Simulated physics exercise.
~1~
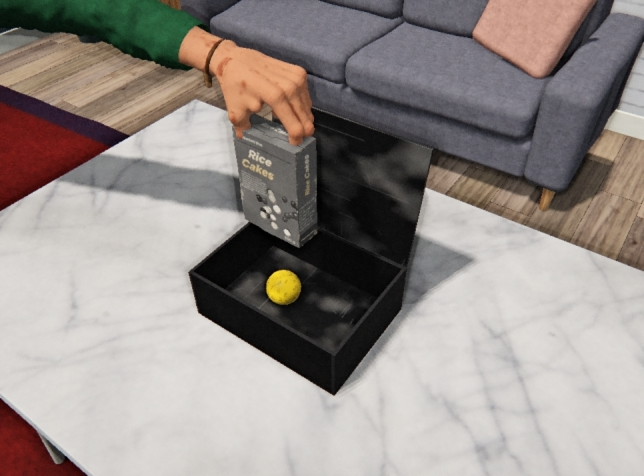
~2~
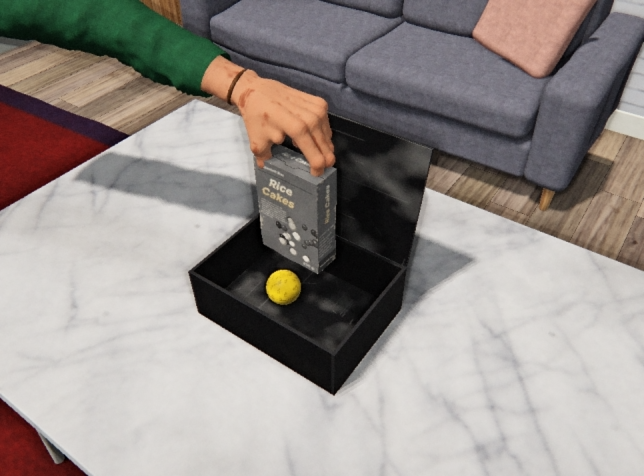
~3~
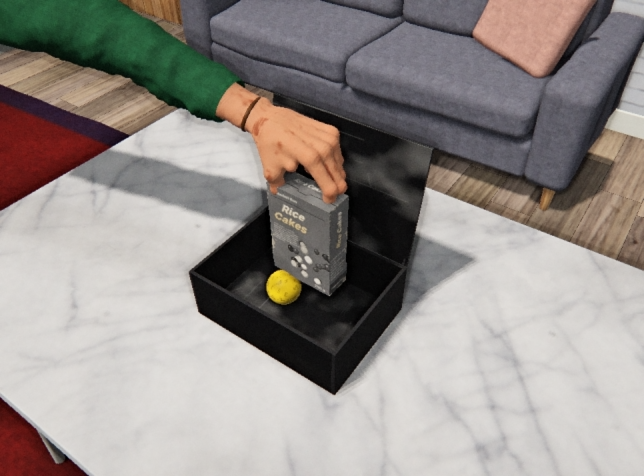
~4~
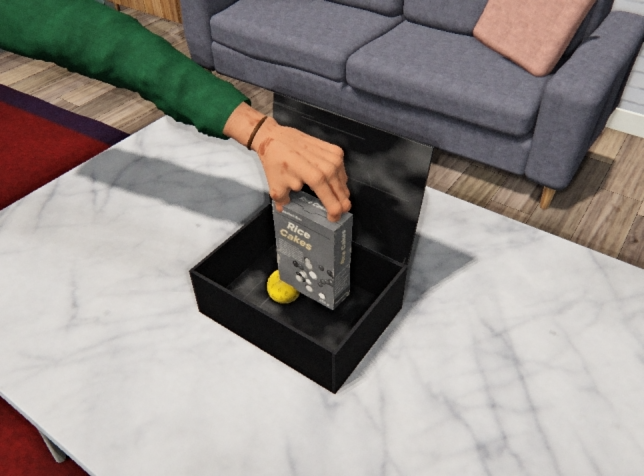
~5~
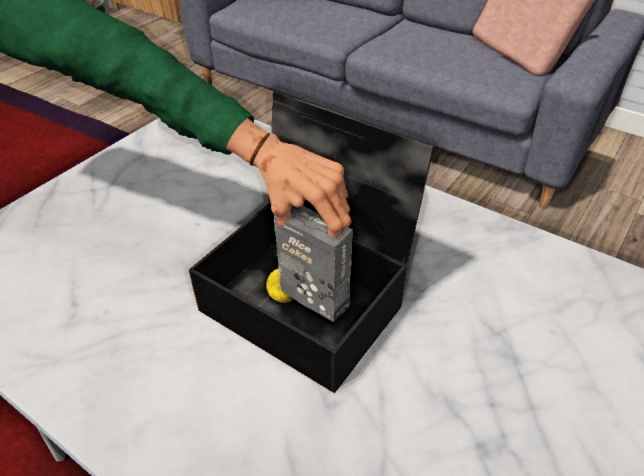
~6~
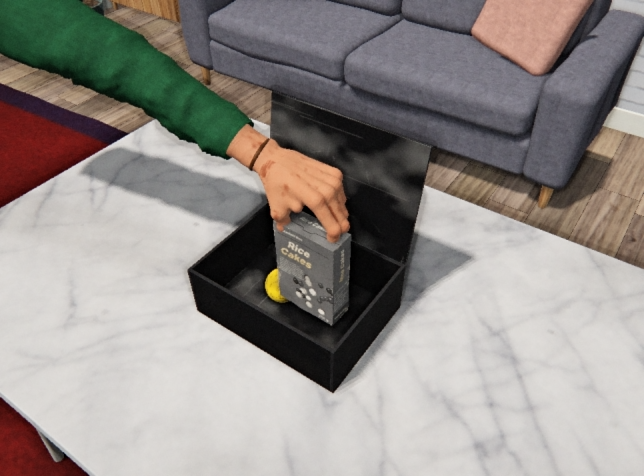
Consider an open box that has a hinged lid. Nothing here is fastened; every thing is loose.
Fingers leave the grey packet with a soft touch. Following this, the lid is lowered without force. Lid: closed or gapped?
The lid leaves a gap.
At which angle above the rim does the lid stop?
Roughly 35 degrees above the rim.
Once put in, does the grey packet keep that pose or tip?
Looking at the last picture, the grey packet is left as set.
Then, 1.00 s past the last view, lid starting down; grey packet displaced a little near (314, 295).
Then, 1.60 s past the last view, lid 57° above the rim; grey packet displaced a little near (314, 295).
Then, 2.70 s past the last view, lid 33° above the rim; grey packet displaced a little near (314, 295).
Finally, lid 33° above the rim; moved from the start, grey packet; yellow ball still in place. Final places as the last picture's camera would see them, grey packet near (314, 295).
